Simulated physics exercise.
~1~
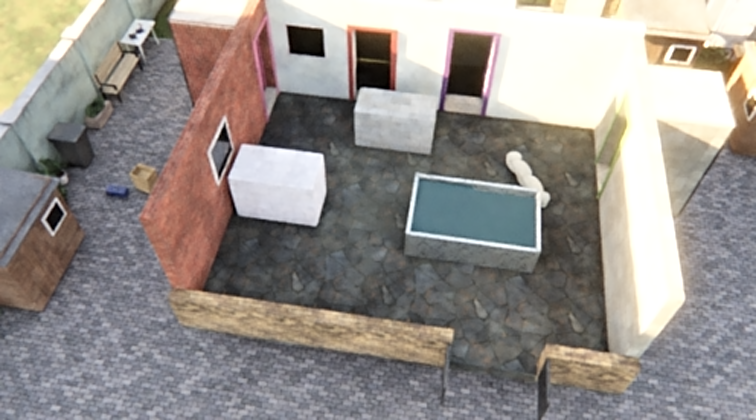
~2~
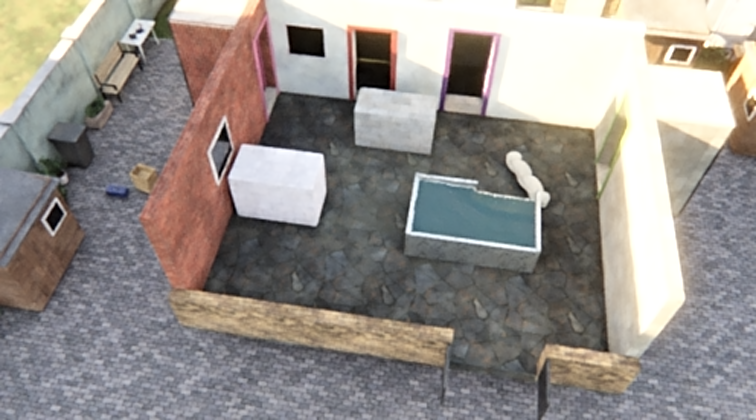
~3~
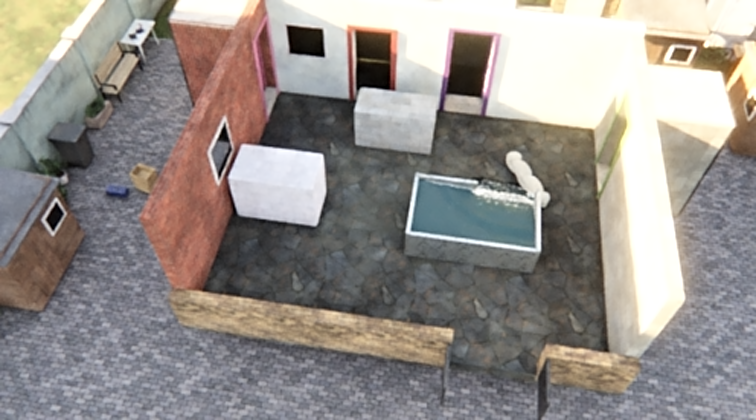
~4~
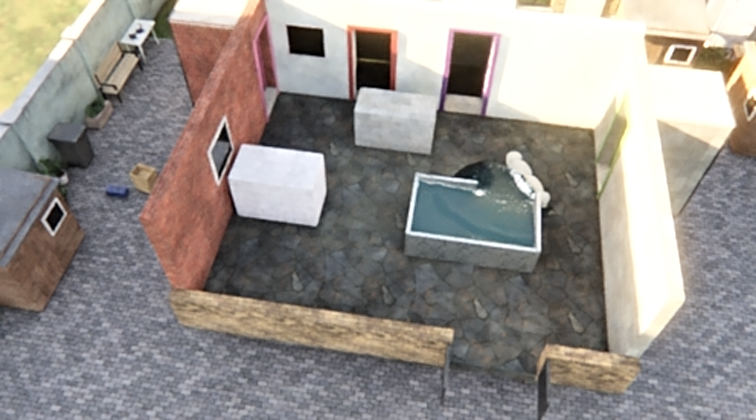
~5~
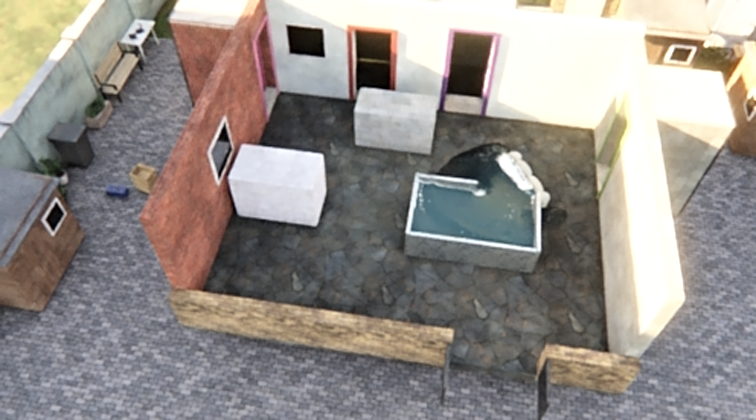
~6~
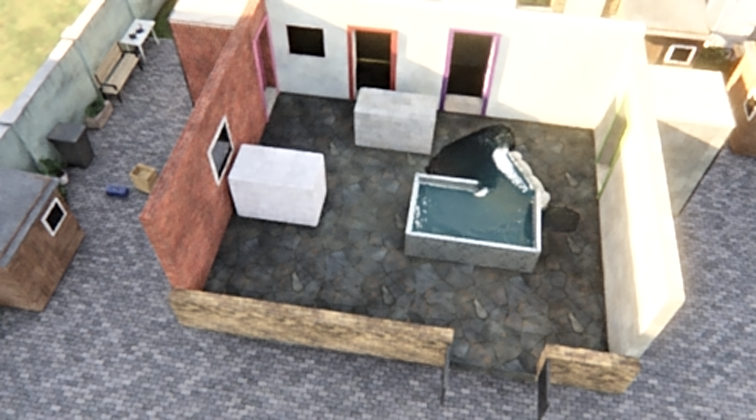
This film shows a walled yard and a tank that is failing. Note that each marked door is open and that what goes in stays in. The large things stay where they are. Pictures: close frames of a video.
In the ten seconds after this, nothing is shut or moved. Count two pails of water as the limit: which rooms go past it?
The purple door stays within it; the green door stays within it; the pink door stays within it; the red door stays within it.
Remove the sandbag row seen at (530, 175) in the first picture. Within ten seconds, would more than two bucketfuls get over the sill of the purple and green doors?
Here purple does not reach it, and green gets past it.
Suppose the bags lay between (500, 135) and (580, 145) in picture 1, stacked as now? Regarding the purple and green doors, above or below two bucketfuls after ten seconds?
Purple door: Falls short; green door: Exceeds the threshold.
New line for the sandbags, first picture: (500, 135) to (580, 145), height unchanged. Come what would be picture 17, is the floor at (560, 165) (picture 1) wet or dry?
At that place: Submerged.
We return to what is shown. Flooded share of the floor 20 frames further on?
About 40 per cent.
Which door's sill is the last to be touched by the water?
My answer: The door marked pink.
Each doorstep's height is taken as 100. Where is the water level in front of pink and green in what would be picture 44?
Estimate, in order: 50 and 110 percent.
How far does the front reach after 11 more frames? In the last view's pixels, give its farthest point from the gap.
Roughly at (321, 99).
A moment on, water covers 20 % of the floor; the purple door wet at the sill, nothing in, the green door not reached, the pink door not reached, the red door not reached.
Next, water covers 30 % of the floor; the purple door under two buckets in, the green door wet at the sill, nothing in, the pink door not reached, the red door wet at the sill, nothing in.
Then, water covers 40 % of the floor; the purple door under two buckets in, the green door wet at the sill, nothing in, the pink door wet at the sill, nothing in, the red door wet at the sill, nothing in.
Later, water covers 65 % of the floor; the purple door under two buckets in, the green door wet at the sill, nothing in, the pink door under two buckets in, the red door wet at the sill, nothing in.
In the end, water covers 85 % of the floor; the purple door under two buckets in, the green door wet at the sill, nothing in, the pink door under two buckets in, the red door wet at the sill, nothing in.
